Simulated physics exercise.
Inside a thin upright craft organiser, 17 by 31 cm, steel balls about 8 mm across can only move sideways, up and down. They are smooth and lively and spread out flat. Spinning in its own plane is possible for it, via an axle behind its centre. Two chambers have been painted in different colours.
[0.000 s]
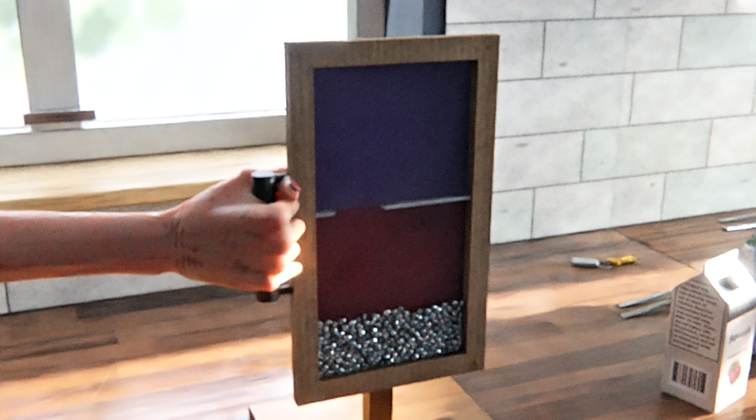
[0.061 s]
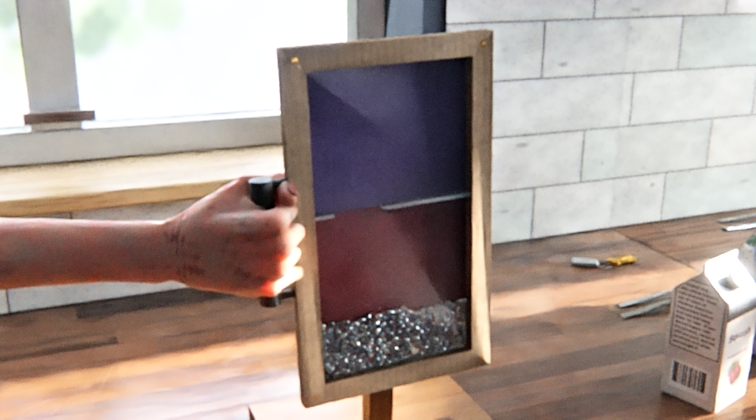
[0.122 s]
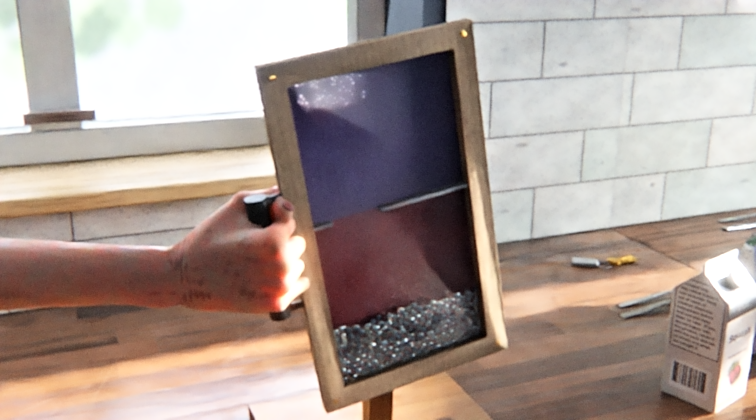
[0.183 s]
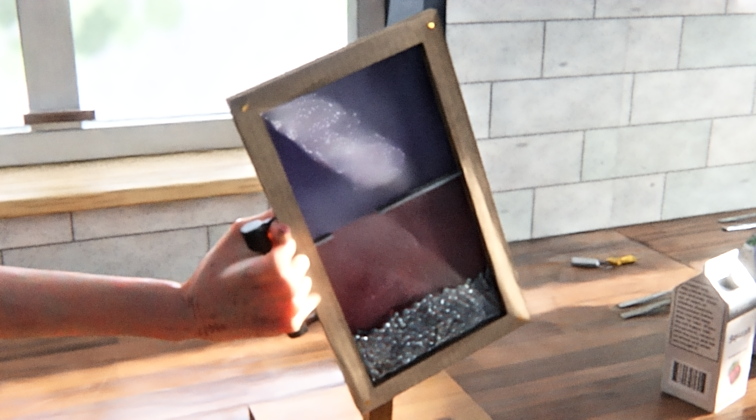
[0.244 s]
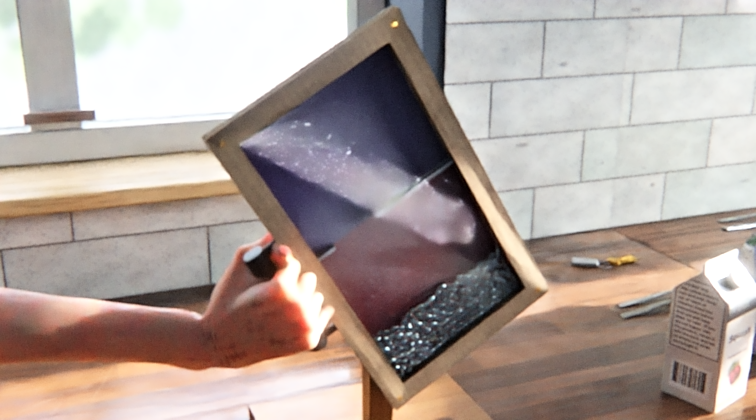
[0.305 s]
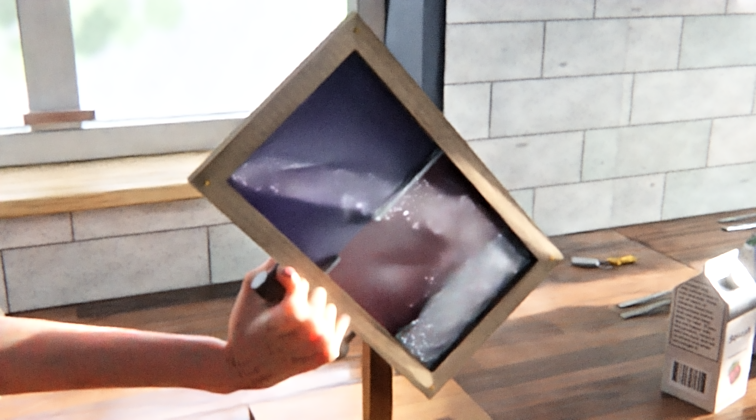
On a wooden counter, a hand turns a framed panel of silvery balls anticlockwise.
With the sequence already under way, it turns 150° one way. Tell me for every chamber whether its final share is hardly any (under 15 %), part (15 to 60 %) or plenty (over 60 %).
The shares are red hardly any, purple plenty.
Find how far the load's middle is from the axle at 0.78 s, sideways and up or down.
The middle sits around 8 cm right of it and 1 cm below it.
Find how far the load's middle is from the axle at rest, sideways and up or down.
About 2 cm left and 11 cm below.
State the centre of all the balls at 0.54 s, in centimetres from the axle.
Position estimate: Right 11 cm, below 4 cm.
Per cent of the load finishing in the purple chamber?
Some 90 per cent.
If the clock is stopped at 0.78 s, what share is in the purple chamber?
It works out at roughly 10 %.
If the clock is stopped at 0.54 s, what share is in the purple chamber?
Roughly 0 per cent of it.
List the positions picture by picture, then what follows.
The first picture shows level; about 170 balls; load centre (392, 337); top ball (400, 309); red (391, 285), purple (392, 135).
The second picture shows turned 2° anticlockwise; load centre (396, 336); top ball (403, 308).
The third picture shows turned 10° anticlockwise; load centre (410, 333); top ball (475, 289); wall ends (309, 229) to (330, 223), (382, 208) to (467, 183).
The fourth picture shows turned 20° anticlockwise; load centre (429, 324); top ball (488, 271).
The fifth picture shows turned 31° anticlockwise; load centre (448, 312); top ball (498, 250).
The sixth picture shows turned 42° anticlockwise; load centre (465, 298); top ball (505, 231); red (433, 263), purple (335, 163).
After 0.54 s, it stands 84° anticlockwise; the balls' middle is 11 cm right of and 4 cm below the centre; red 100 %.
After 0.78 s, it stands 127° anticlockwise; the balls' middle is 8 cm right of and 1 cm below the centre; red 90 %, purple 10 %.
After 0.98 s, it stands 150° anticlockwise; the balls' middle is 3 cm right of and 5 cm below the centre; red 55 %, purple 45 %.
Settled by 2.2 s, it stands 150° anticlockwise; red 10 %, purple 90 %.
